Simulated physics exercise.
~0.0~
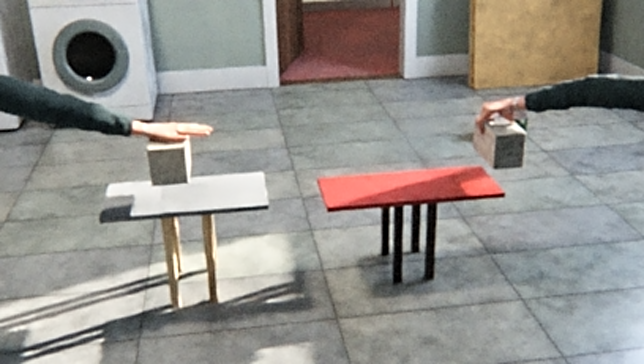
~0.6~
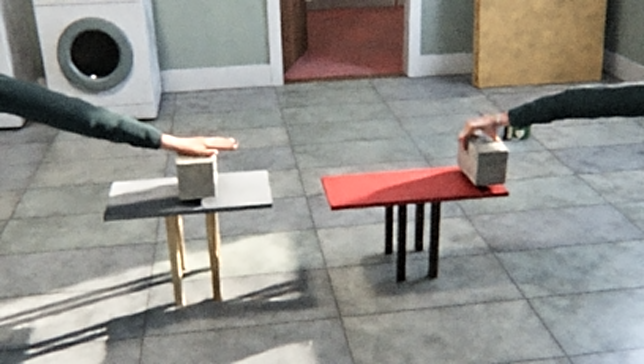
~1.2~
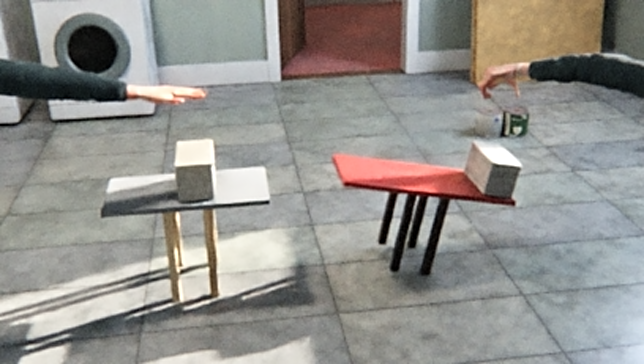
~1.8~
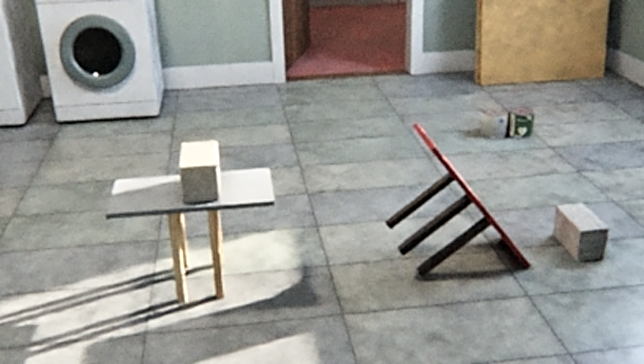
Red small table tipping over and spilling its pale block after two hands let go, while the grey trestle holds its block steady.
